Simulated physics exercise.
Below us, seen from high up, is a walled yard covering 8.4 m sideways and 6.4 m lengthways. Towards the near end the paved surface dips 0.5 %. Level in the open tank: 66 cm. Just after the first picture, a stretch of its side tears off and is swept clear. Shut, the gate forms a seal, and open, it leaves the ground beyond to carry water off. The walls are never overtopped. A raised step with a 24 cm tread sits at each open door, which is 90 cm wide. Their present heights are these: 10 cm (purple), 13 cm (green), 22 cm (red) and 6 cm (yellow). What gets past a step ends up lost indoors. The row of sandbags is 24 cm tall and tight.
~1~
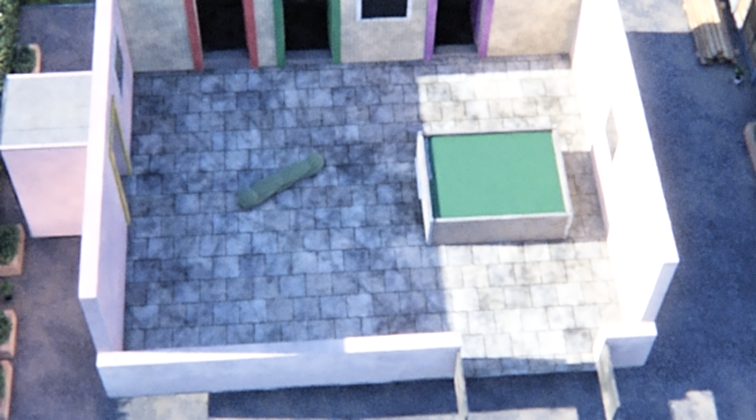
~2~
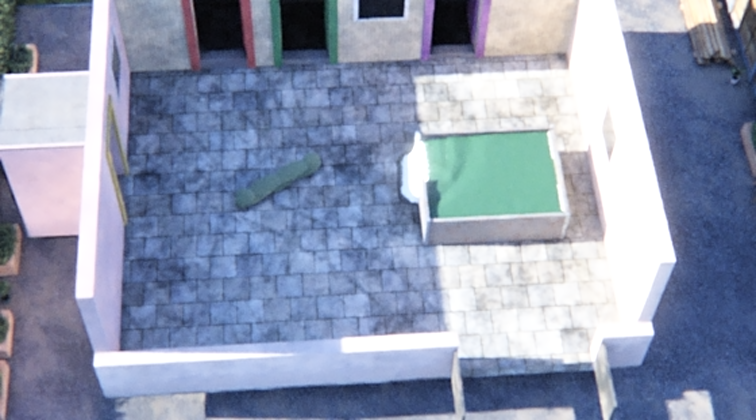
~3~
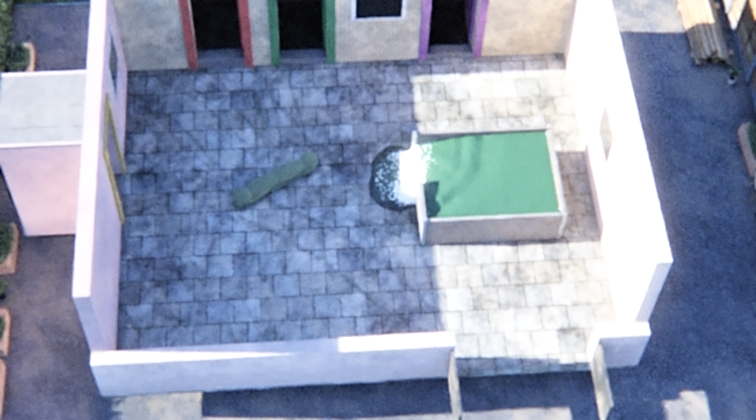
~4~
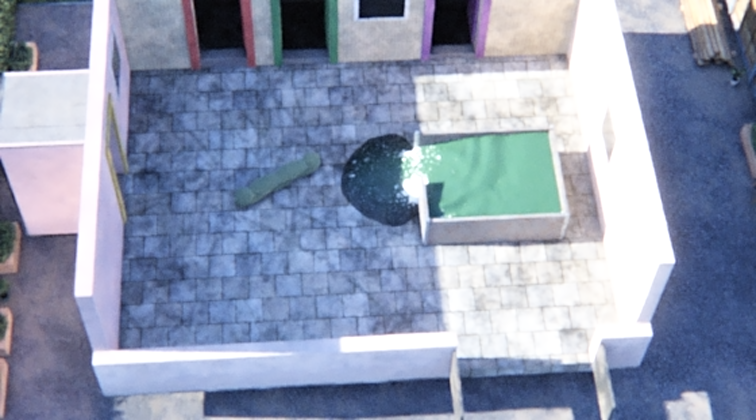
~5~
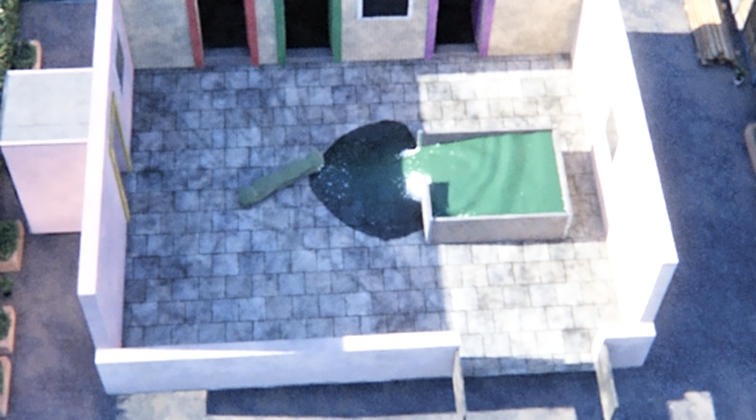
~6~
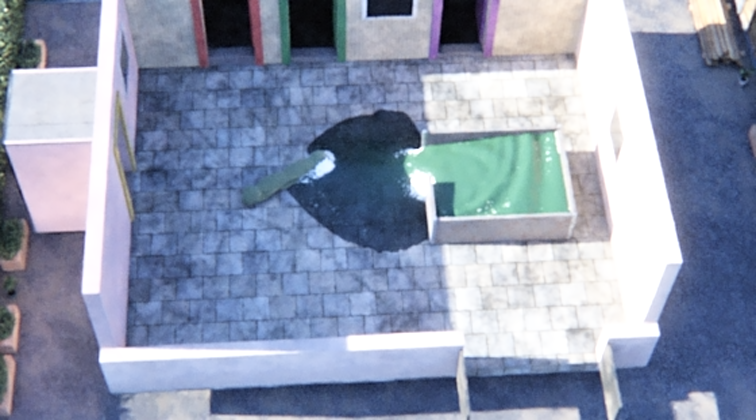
Green water in an open tank on the right lies still, then bursts white through its left side and spreads leftward as a dark, widening pool, reaching a rounded green block. Seen from high up, the paved yard has pale walls, with red, green and purple doorways along the back and a yellow door at left. The view shifts very slightly while ripples cross the tank.
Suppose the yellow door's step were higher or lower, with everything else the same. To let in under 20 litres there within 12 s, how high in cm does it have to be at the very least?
At least roughly 7.5 cm.
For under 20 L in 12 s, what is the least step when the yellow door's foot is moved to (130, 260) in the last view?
Close to 10.0 cm at the least.
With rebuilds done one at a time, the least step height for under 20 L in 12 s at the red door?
For red: Close to 10.5 cm.
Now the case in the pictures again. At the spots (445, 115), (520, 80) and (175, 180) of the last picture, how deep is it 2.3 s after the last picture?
About 0, 0 and 0 cm.
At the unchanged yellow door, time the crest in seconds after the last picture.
I'd guess close to 4.0 seconds.
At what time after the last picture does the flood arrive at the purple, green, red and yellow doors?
Purple 5.0 seconds, green 1.1 seconds, red 1.2 seconds, yellow 2.6 seconds.
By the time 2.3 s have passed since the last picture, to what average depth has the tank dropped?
I'd put it at some 35 centimetres on average.
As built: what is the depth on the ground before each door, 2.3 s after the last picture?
Centimetres: Purple = 0, green = 10, red = 15, yellow = 0.
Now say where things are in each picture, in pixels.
The open tank at (494, 175) is whole and still, 66 cm deep; the yellow door at (120, 164) is dry, in the first frame.
Water pours out at (421, 171) and has run 0.3 m, to (403, 196); about 9 cm deep outside, 66 cm at the back, in the second frame.
Water pours out at (418, 172) and has run 0.8 m, to (376, 194); about 11 cm deep outside, 66 cm at the back, in the third frame.
The gap is at (420, 173), the front 1.3 m out at (348, 192); the back of the open tank holds 66 cm, in the fourth frame.
The front is at (314, 185), 2.0 m from the gap at (423, 172); 3.3 m2 of floor is wet, 66 cm left at the back, in the fifth frame.
Water pours out at (427, 172) and has run 2.4 m, to (292, 188); about 4 cm deep outside, 65 cm at the back; the yellow door at (124, 160), 5.3 m from the gap, is still 2.8 m from the nearest water, in the sixth frame.
Then, 0.7 s after the last picture water covers 20 % of the floor, deepest (35 cm) near (414, 169); it has not reached the yellow door.
Then, 2.3 s after the last picture water covers 45 % of the floor, deepest (36 cm) near (125, 371); it has not reached the yellow door.
Then, 11.3 s after the last picture water covers 90 % of the floor, deepest (10 cm) near (575, 302); 8 cm at the yellow door, 34 litres in over its 6 cm step.
At the yellow door as built, the water peaked near 12 cm, 3.9 s after the last picture.
With a step of 6.5 cm, 29 litres would have come in within the 12 s; with 9 cm, 10 litres. So under 20 litres takes about 7.5 cm.
